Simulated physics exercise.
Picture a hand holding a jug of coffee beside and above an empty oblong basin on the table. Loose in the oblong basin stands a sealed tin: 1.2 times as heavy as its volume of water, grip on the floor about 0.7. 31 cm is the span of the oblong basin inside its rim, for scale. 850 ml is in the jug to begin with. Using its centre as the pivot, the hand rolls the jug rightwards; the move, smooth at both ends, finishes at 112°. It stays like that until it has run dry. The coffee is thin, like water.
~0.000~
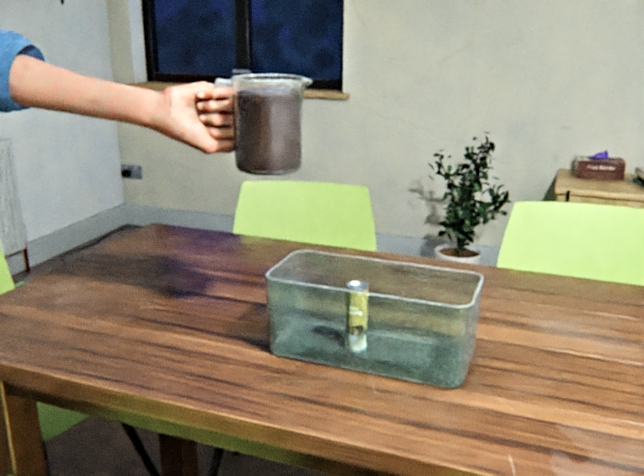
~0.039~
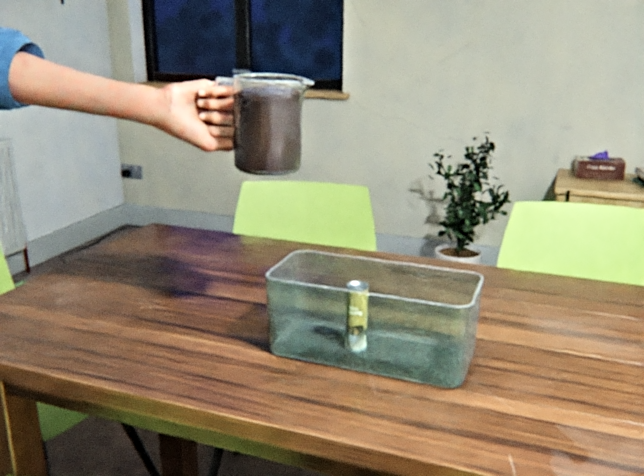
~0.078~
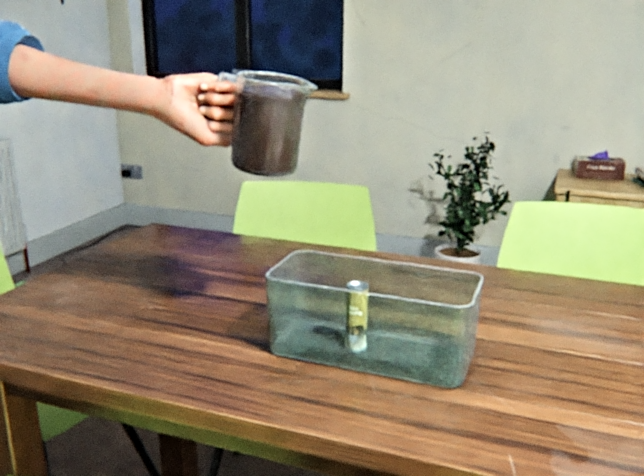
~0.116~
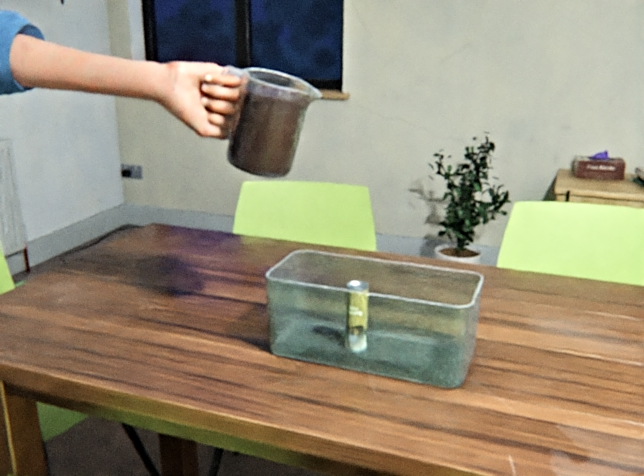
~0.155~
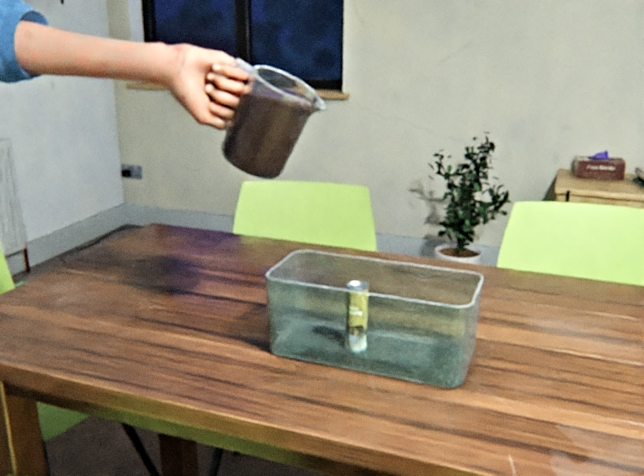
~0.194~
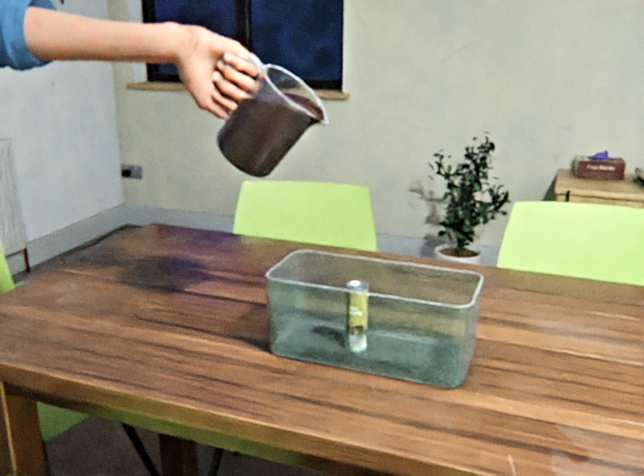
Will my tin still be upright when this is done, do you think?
Yes, it will be.
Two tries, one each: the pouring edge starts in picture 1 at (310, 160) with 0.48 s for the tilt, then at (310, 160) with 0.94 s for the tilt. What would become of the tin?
Trial 1 - tin tips; trial 2 - tin tips.
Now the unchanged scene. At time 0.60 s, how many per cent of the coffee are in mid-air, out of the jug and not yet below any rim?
I'd say some 26 per cent is in the air.
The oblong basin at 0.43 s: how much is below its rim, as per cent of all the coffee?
Near 7 in a hundred.
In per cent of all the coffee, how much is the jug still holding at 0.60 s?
14 %.
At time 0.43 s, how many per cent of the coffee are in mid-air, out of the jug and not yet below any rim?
Around 40 in a hundred.
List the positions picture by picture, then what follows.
It leans 0°; its right rim is at (311, 81); the coffee meets the walls at (240, 90) and (301, 93); the oblong basin's rim runs from (281, 264) to (477, 292); the tin's top is at (357, 288), in the first frame.
It leans 2°; its right rim is at (313, 82); the coffee meets the walls at (240, 90) and (301, 94), in the second frame.
It leans 7°; its right rim is at (316, 88); the coffee meets the walls at (243, 88) and (304, 96), in the third frame.
It leans 15°; its right rim is at (321, 96); the coffee meets the walls at (246, 93) and (309, 99), in the fourth frame.
It leans 26°; its right rim is at (325, 108); the coffee meets the walls at (242, 110) and (315, 104), in the fifth frame.
It leans 39°; its right rim is at (327, 123); the coffee meets the walls at (236, 114) and (322, 111), in the sixth frame.
By 0.43 s the tilt is 109° and 53 per cent is still to pour; the tin stands where it began.
By 0.60 s the tilt is 112° and 14 per cent is still to pour; the tin stands where it began.
By 0.78 s the tilt is 112° and 2 per cent is still to pour; the tin stands where it began.
By 0.98 s the tilt is 112° and 0 per cent is still to pour; the tin stands where it began.
At rest the tin stands where it began.
